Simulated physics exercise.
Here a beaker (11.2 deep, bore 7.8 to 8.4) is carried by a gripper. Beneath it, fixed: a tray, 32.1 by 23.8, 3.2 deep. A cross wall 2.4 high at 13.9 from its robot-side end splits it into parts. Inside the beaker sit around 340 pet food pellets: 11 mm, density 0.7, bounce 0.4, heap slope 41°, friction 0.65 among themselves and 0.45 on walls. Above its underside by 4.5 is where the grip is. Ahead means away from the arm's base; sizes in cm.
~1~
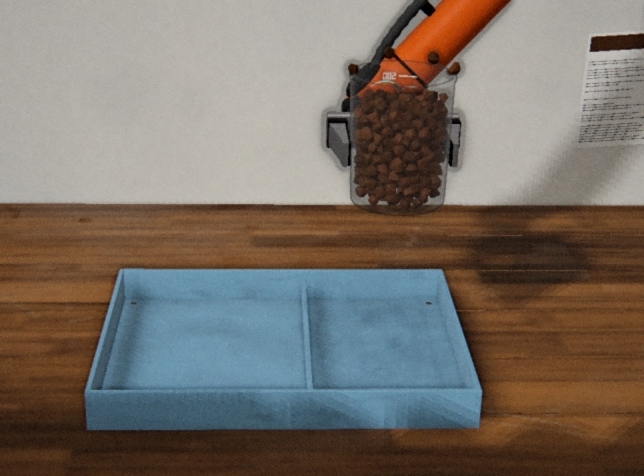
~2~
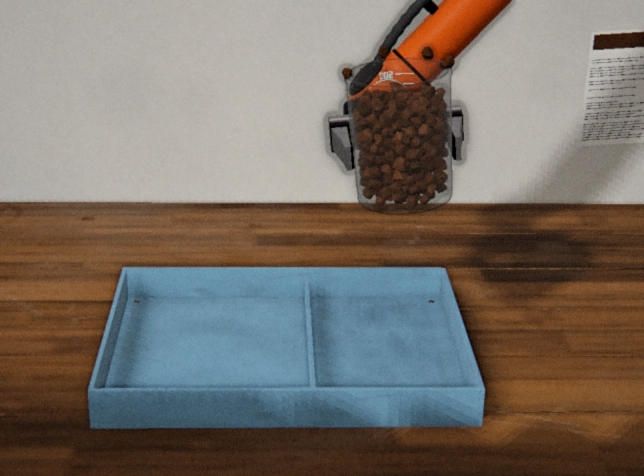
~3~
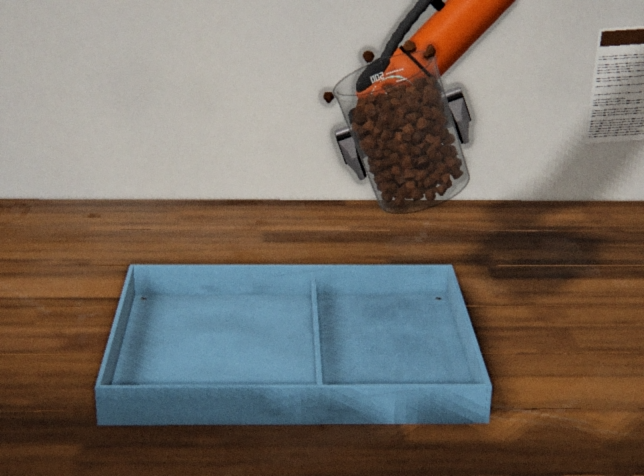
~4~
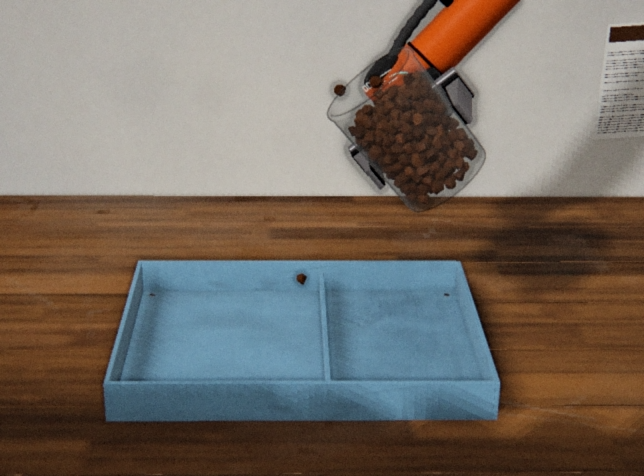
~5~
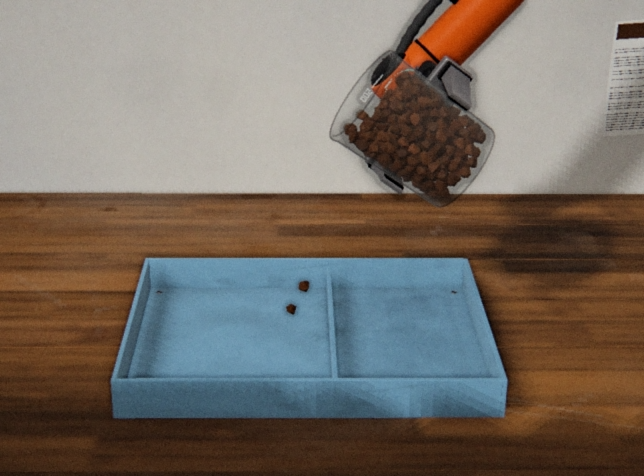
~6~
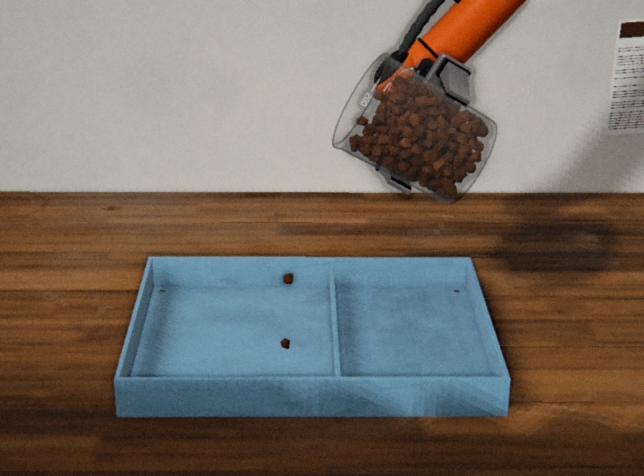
A clear beaker of brown pellets tilts leftward in a gripper, dropping two into a blue tray.
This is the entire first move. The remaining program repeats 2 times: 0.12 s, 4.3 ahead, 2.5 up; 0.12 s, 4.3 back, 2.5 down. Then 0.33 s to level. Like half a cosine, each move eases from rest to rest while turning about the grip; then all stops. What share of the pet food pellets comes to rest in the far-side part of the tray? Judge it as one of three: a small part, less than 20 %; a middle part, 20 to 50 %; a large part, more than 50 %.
A middle part, 20 to 50 %.
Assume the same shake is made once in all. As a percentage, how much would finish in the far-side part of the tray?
Then roughly 20 percent.
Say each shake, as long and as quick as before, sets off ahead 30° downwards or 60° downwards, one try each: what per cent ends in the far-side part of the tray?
First try about 5 %, second try about 5 %.
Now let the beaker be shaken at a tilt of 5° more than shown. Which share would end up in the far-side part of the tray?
In that case roughly 45 per cent.
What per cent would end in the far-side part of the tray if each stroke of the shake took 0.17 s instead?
The share would be near 10 %.
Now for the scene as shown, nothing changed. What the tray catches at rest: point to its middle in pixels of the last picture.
About (244, 339).
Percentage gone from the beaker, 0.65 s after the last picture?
Share out: Near 35 %.
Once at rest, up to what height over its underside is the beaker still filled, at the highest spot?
Around 8.5 cm up.
Then, 0.32 s on, tilted 60° forward, highest piece 25 above the table; 271 in the beaker, 17 in the far-side part, 55 in flight or on a rim.
Then, 0.65 s on, tilted 29° forward, highest piece 25 above the table; 223 in the beaker, 114 in the far-side part, 3 in the robot-side part, 2 on the table or floor, 1 in flight or on a rim.
Then, 1.01 s on, level, highest piece 24 above the table; 223 in the beaker, 115 in the far-side part, 3 in the robot-side part, 2 on the table or floor.
Then, 2.06 s on, level, highest piece 24 above the table; 223 in the beaker, 115 in the far-side part, 3 in the robot-side part, 2 on the table or floor.
In the end, 223 in the beaker, 115 in the far-side part, 3 in the robot-side part, 2 on the table or floor. That is 34 % in the far-side part of the tray.
